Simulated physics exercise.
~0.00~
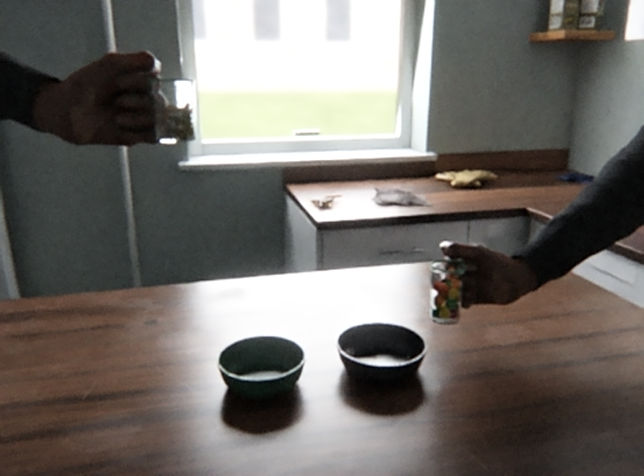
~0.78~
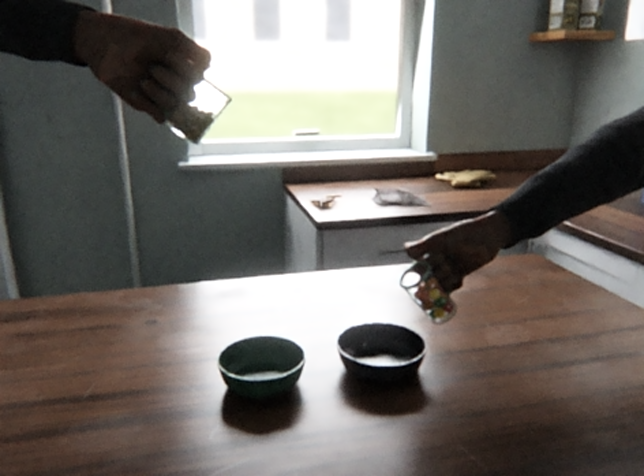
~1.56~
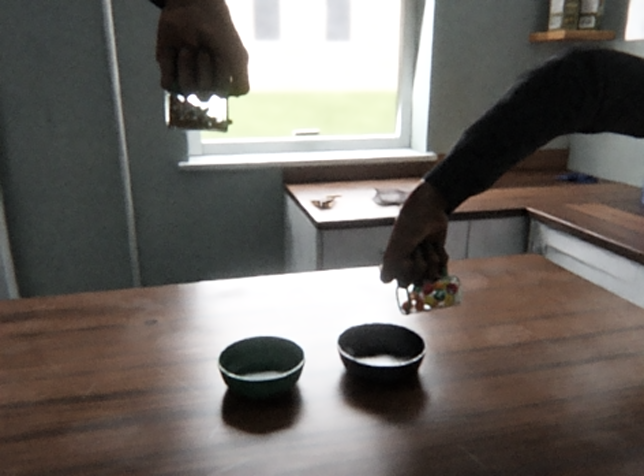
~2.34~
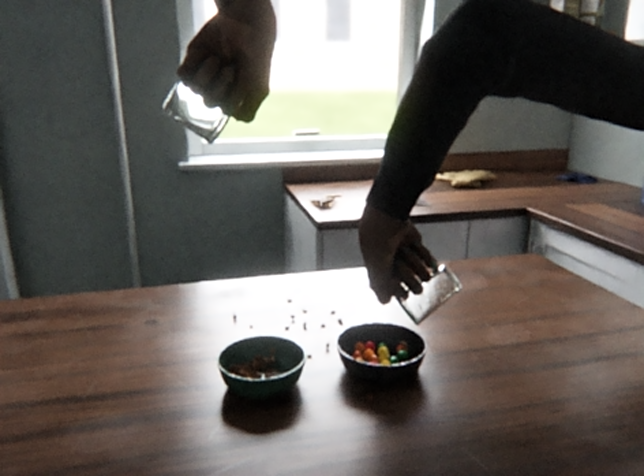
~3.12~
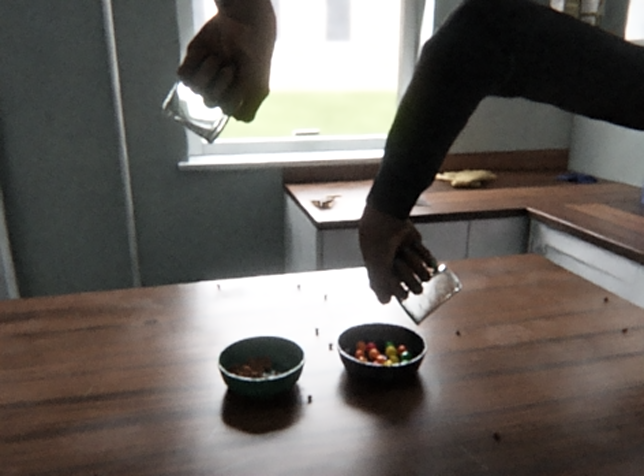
Two dark-sleeved hands hold clear cups over a brown wooden counter in a dim kitchen, seen from across the counter toward a bright window, with a green bowl at left and a darker bowl at right. The left hand stays high while the right hand works close above its bowl. Both cups lean, turn onto their sides and end upside down. Small dark pieces fall from the left cup, and colourful ones drop from the right. Most of the left pieces settle in the green bowl, but several scatter across the counter, while the right bowl catches everything.
